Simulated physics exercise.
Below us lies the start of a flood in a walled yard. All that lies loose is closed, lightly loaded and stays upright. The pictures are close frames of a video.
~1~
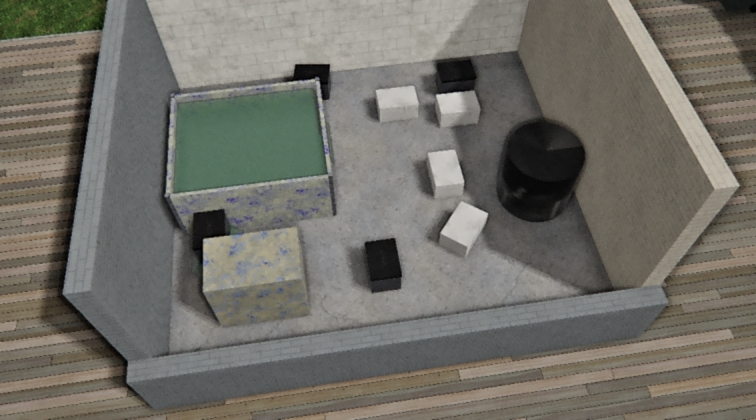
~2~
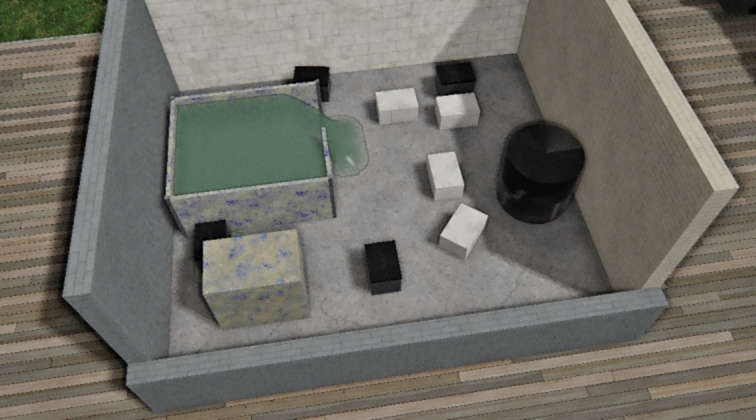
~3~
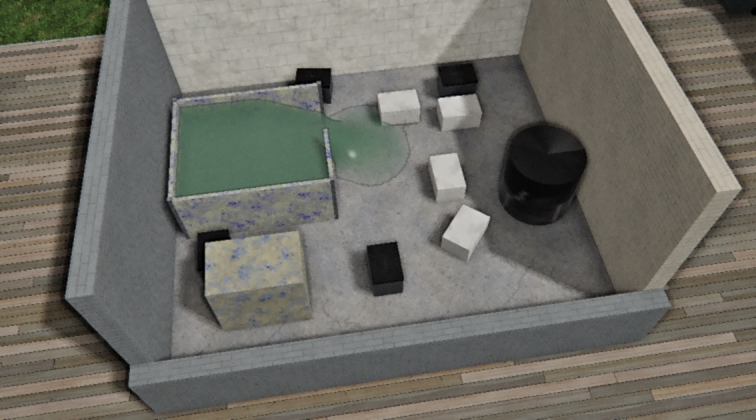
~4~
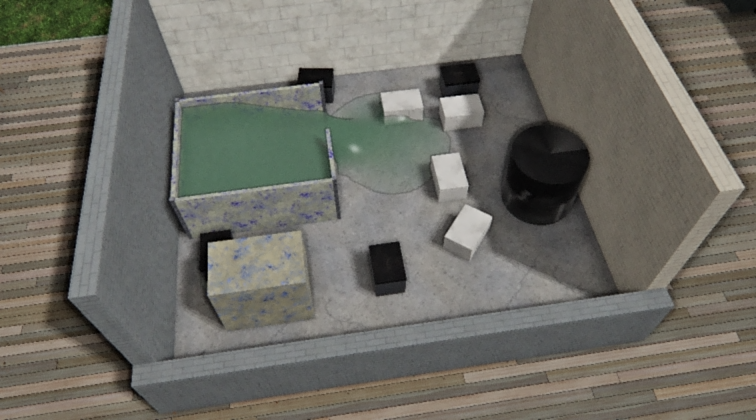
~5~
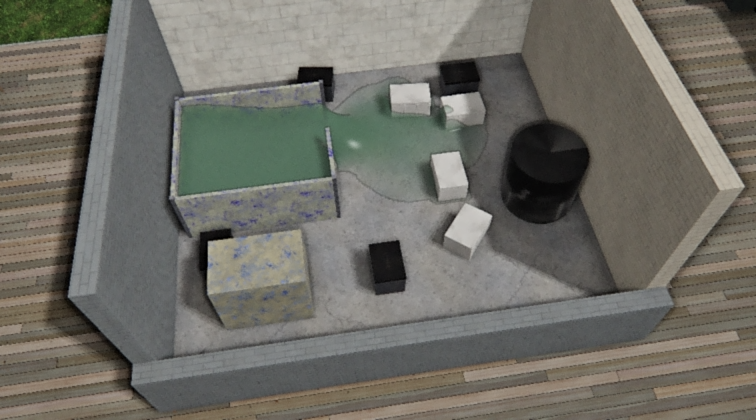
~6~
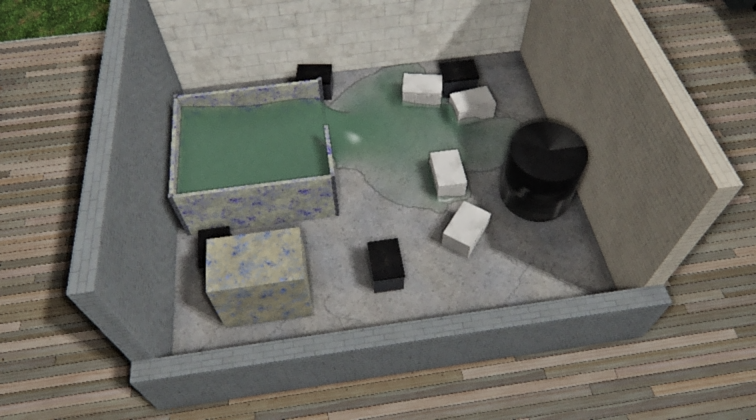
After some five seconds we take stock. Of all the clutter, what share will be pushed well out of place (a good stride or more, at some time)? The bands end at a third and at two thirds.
That comes to two thirds or more.
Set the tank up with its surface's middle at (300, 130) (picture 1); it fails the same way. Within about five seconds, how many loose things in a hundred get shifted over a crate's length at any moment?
I make it 90 per cent.
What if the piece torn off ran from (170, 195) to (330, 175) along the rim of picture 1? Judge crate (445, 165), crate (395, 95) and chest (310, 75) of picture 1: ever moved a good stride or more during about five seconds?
One after the other: Pushed that far, no, under that.
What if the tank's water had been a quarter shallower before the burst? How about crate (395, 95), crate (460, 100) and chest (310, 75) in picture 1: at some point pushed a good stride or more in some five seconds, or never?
As listed: Yes, swept aside, no.
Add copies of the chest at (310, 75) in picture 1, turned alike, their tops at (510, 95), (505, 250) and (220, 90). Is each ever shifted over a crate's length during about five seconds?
One after the other: Yes, swept aside, not that far.
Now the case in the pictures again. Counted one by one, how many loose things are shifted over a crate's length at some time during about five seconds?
That makes 6.
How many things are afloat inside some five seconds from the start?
I count 5.
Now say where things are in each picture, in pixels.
The first picture shows a crate at (397, 97), on the bottom; a crate at (458, 102), on the bottom; 0 of 8 have shifted.
The second picture shows a crate at (397, 99), on the bottom; a crate at (458, 104) rests on the ground; 1 of 8 have shifted.
The third picture shows a crate at (399, 101), on the bottom; a crate at (460, 106) rests on the ground; 1 of 8 have shifted.
The fourth picture shows a crate at (402, 100) rests on the ground; a crate at (462, 105) rests on the ground; 1 of 8 have shifted.
The fifth picture shows a crate at (410, 93) rests on the ground, close to its start; a crate at (463, 104) rests on the ground; 2 of 8 have shifted.
The sixth picture shows a crate at (422, 83), on the bottom, a stride from its start; a crate at (473, 99) rests on the ground, close to its start; 3 of 8 have shifted.
A moment on, 2 of 8 are well off their spots; 0 afloat.
Next, 4 of 8 are well off their spots; 4 afloat.
Later, 4 of 8 are well off their spots; 4 afloat.
In the end, 5 of 8 are well off their spots, and 6 have been at some point; 5 afloat.
